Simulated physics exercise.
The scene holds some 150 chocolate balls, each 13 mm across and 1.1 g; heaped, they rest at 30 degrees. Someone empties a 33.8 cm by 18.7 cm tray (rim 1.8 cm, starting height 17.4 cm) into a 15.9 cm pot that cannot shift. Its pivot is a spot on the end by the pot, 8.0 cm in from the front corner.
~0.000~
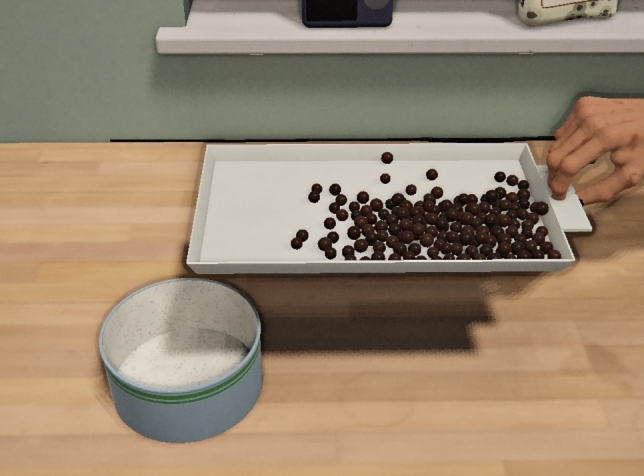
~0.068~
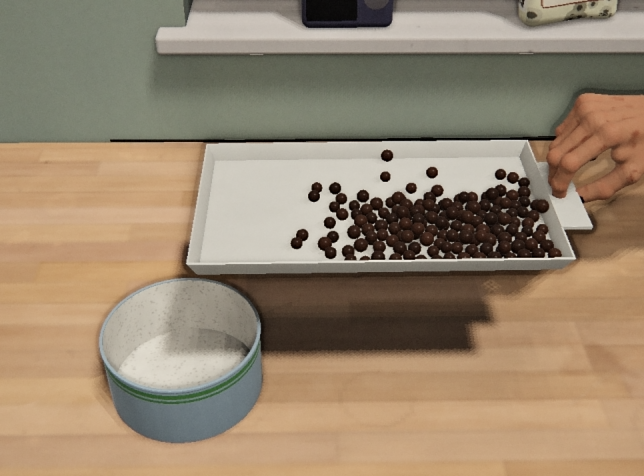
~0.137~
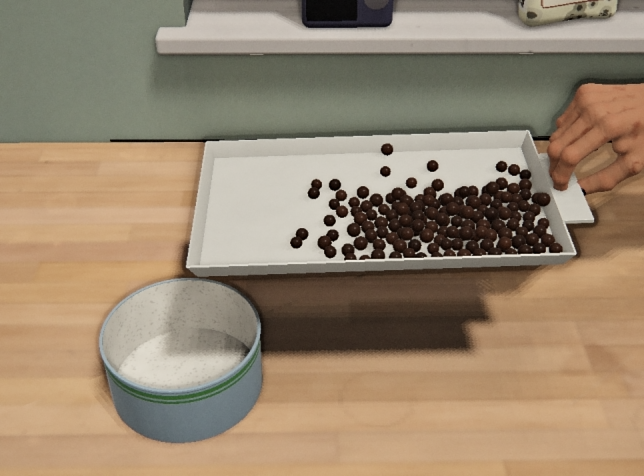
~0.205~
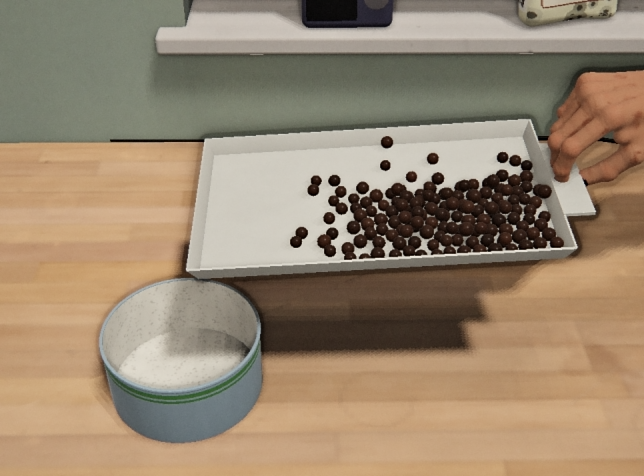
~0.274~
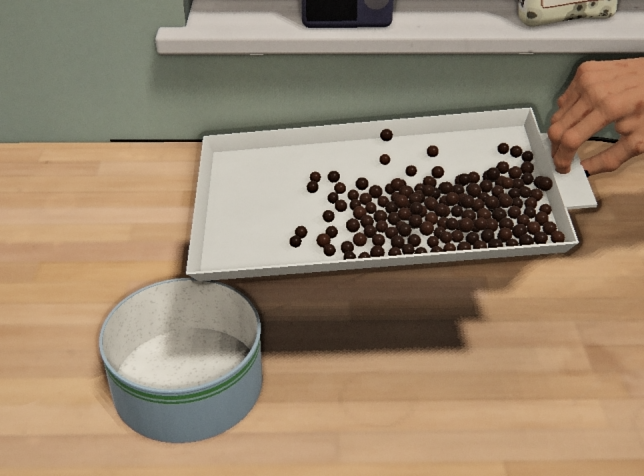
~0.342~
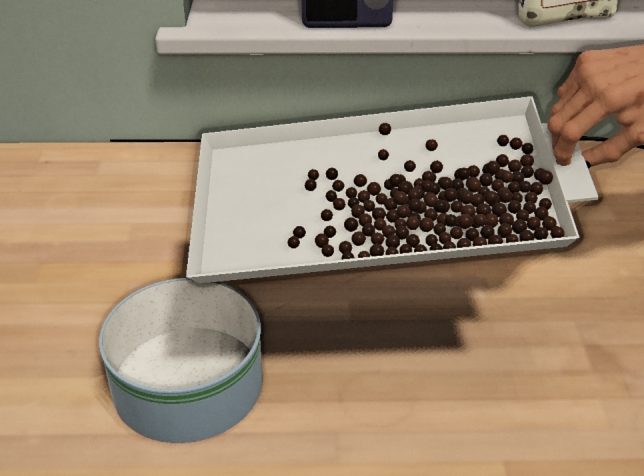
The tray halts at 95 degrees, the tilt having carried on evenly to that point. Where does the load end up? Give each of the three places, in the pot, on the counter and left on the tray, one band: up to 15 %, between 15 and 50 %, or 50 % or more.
Pot: 50 % or more; counter: Between 15 and 50 %; tray: Up to 15 %.
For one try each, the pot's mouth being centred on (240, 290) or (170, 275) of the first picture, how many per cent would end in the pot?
Close to 20 in a hundred, then close to 0 in a hundred.
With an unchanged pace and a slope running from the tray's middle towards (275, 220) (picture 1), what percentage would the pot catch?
85 %.
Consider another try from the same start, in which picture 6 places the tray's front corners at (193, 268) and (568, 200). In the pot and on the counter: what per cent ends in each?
You'd end with pot at 95 and counter at 5.
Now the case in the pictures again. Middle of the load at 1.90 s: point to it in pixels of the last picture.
Somewhere about (225, 393) in the last view.
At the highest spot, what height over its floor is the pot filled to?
Roughly 2.5 cm up.
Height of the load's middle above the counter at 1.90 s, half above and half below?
I'd say near 2 cm.
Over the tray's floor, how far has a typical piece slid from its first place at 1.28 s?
It has moved some 9 cm from its start.
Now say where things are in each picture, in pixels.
In the first picture, tray tilt 0 degrees, front corners at (196, 258) and (565, 255); middle of the pieces at (443, 227); pot at (181, 330).
In the second picture, tray tilt 1 degrees, front corners at (196, 259) and (565, 254); middle of the pieces at (443, 225).
In the third picture, tray tilt 3 degrees, front corners at (195, 261) and (566, 249), lowest corner left front; middle of the pieces at (443, 221).
In the fourth picture, tray tilt 6 degrees, front corners at (195, 264) and (567, 243), lowest corner left front; middle of the pieces at (444, 216).
In the fifth picture, tray tilt 9 degrees, front corners at (195, 267) and (568, 237), lowest corner left front; middle of the pieces at (444, 211).
In the sixth picture, tray tilt 12 degrees, front corners at (195, 270) and (568, 232), lowest corner left front; middle of the pieces at (443, 207); pot at (181, 330). The tray's pace is about 40 degrees a second.
After 1.28 s, tilt 50 degrees; the tray holds 95 %, the pot 0 %.
After 1.90 s, tilt 76 degrees; the tray holds 20 %, the pot 45 %.
Then, at 2.58 s, tilt 95 degrees; the tray holds 0 %, the pot 70 %.
By 2.9 s all is still; pot 70 %, counter 30 %, tray 0 %.
